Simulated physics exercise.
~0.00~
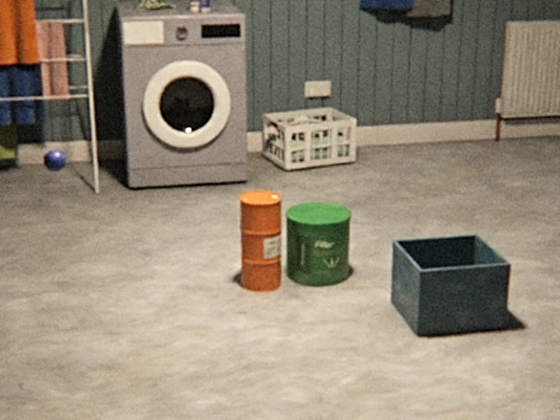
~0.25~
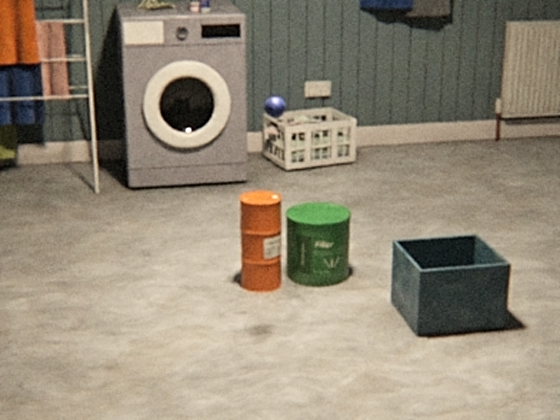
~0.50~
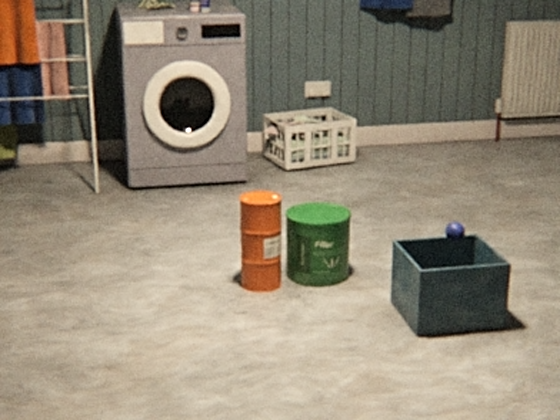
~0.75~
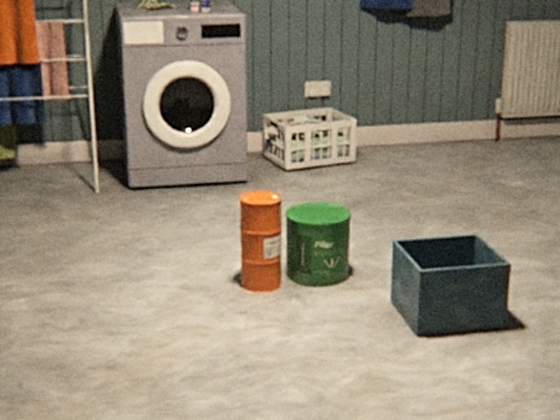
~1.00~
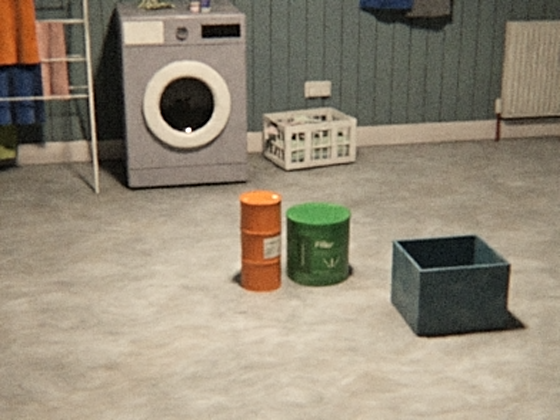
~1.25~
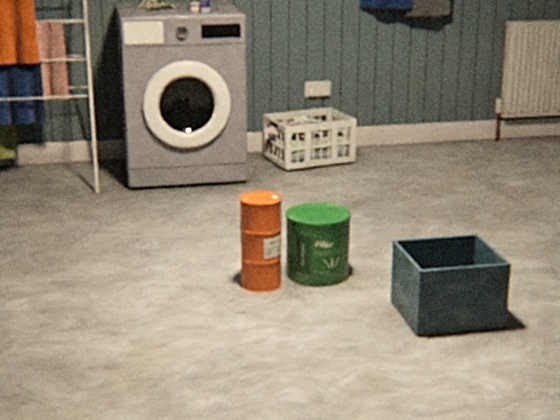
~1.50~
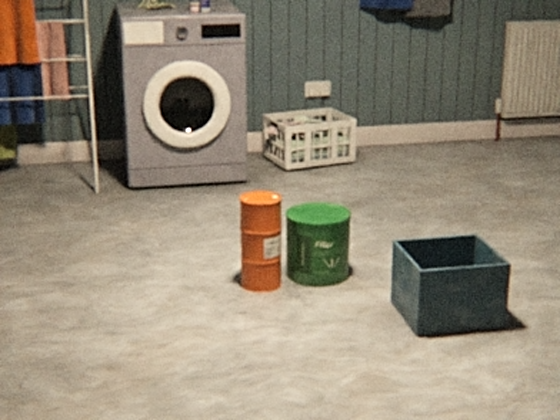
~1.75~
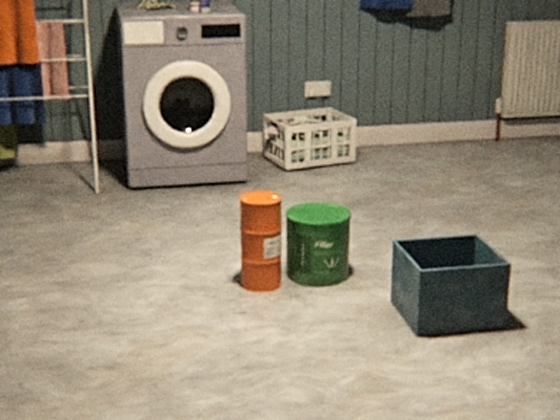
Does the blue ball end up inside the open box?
Yes, the blue ball drops into the box and stays out of sight inside it.
